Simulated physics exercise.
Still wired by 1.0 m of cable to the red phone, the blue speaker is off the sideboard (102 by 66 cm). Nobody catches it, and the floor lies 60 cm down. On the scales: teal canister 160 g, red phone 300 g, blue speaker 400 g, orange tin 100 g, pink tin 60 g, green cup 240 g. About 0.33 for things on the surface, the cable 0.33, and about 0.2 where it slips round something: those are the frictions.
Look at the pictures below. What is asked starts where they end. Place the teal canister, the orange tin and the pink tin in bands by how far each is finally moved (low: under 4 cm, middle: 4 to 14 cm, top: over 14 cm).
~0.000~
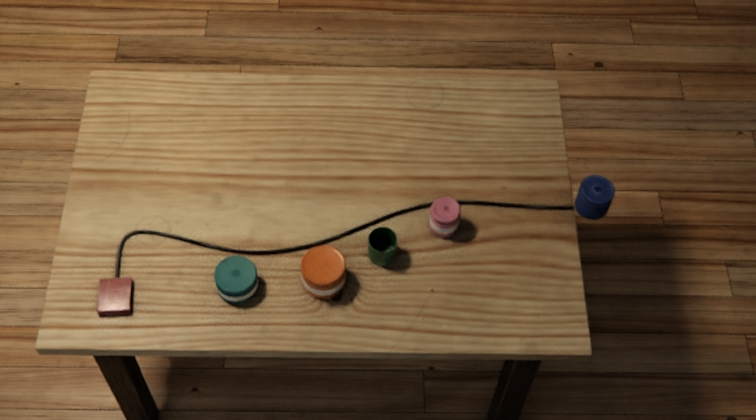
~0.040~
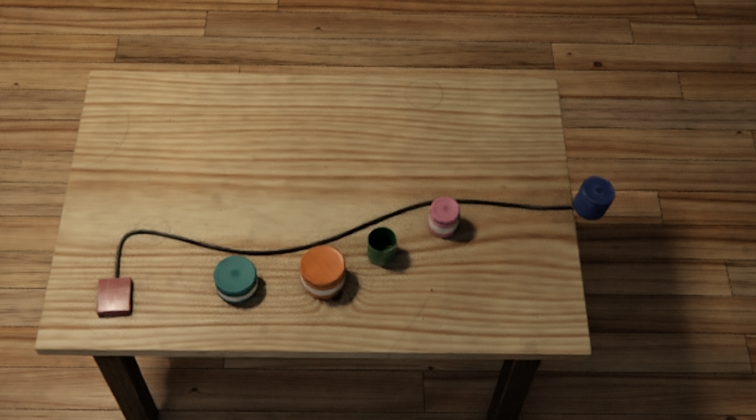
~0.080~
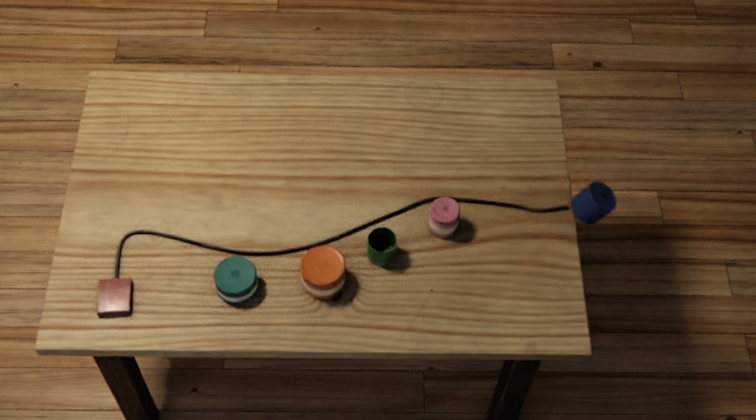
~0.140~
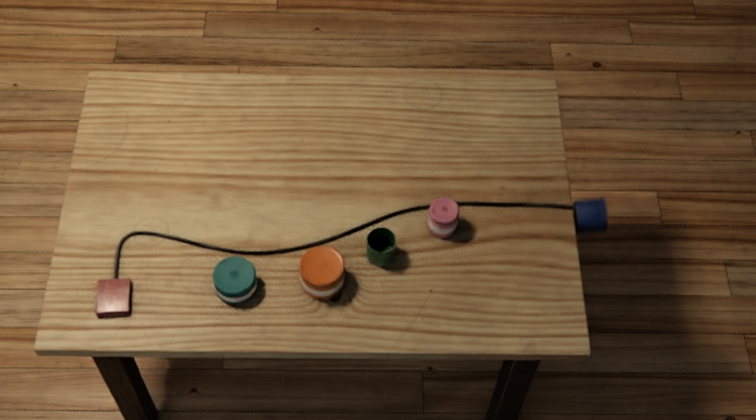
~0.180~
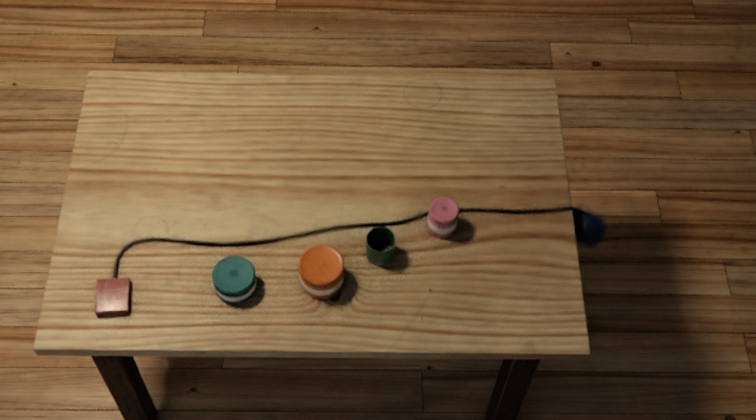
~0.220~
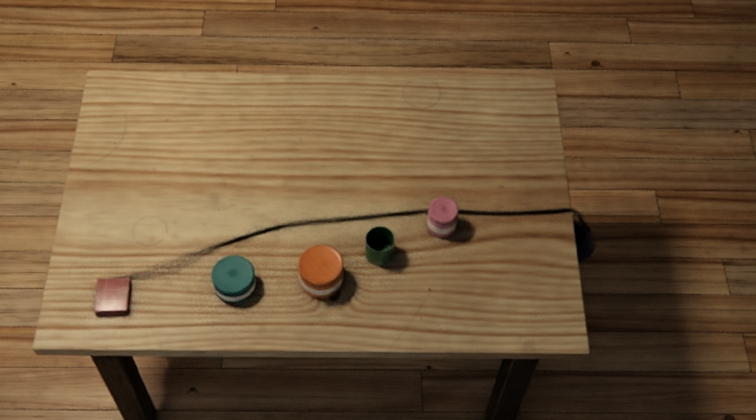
Teal canister: Middle; orange tin: Low; pink tin: Middle.
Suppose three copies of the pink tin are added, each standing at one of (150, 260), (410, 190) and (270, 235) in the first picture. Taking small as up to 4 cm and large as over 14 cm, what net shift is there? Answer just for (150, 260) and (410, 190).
The first would move a long way, and the second would move just a bit.
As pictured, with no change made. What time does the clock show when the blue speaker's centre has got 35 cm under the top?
0.50 s.
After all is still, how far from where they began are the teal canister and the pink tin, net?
Lab note - teal canister: Approx. 8 cm; pink tin: Approx. 10 cm.
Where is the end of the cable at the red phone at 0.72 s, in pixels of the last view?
It sits close to (328, 224) in the last view.
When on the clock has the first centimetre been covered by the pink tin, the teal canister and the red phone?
The pink tin gets there at 0.28 s, the teal canister at 0.44 s and the red phone at 0.26 s.
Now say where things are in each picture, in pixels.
Shows, teal canister (235, 273); orange tin (323, 264); pink tin (446, 209); cable runs through (525, 206) (333, 238) (228, 250) (133, 233), in the first picture.
Shows, blue speaker (597, 190); cable runs through (523, 206) (332, 238) (132, 233), in the second picture.
Shows, blue speaker (594, 203); cable runs through (521, 207) (332, 239) (132, 233), in the third picture.
Shows, blue speaker (590, 216); cable runs through (525, 204) (333, 238) (132, 234), in the fourth picture.
Shows, blue speaker (584, 227); cable runs through (545, 211) (348, 226) (144, 240), in the fifth picture.
Shows, teal canister (233, 273); orange tin (321, 264); pink tin (444, 209); cable runs through (573, 211) (480, 213) (375, 216) (269, 229) (174, 265), in the sixth picture.
At 0.5 s, the cable's tail end at (220, 281); pink tin 9 cm off its start, teal canister 3 cm off its start, red phone 18 cm off its start.
At 0.7 s, the cable's tail end at (328, 224); pink tin 10 cm off its start, teal canister 7 cm off its start, red phone 39 cm off its start.
At 1.0 s, the cable's tail end at (392, 217); pink tin 10 cm off its start at (463, 249), teal canister 7 cm off its start at (266, 288), red phone 52 cm off its start at (373, 216).
At 1.2 s, the cable's tail end at (393, 216); pink tin 10 cm off its start, teal canister 7 cm off its start, red phone 52 cm off its start.
At 2.4 s, the cable's tail end at (393, 216); pink tin 10 cm off its start at (463, 249), teal canister 7 cm off its start at (266, 288), orange tin 0 cm off its start at (321, 264), red phone 52 cm off its start at (375, 216).
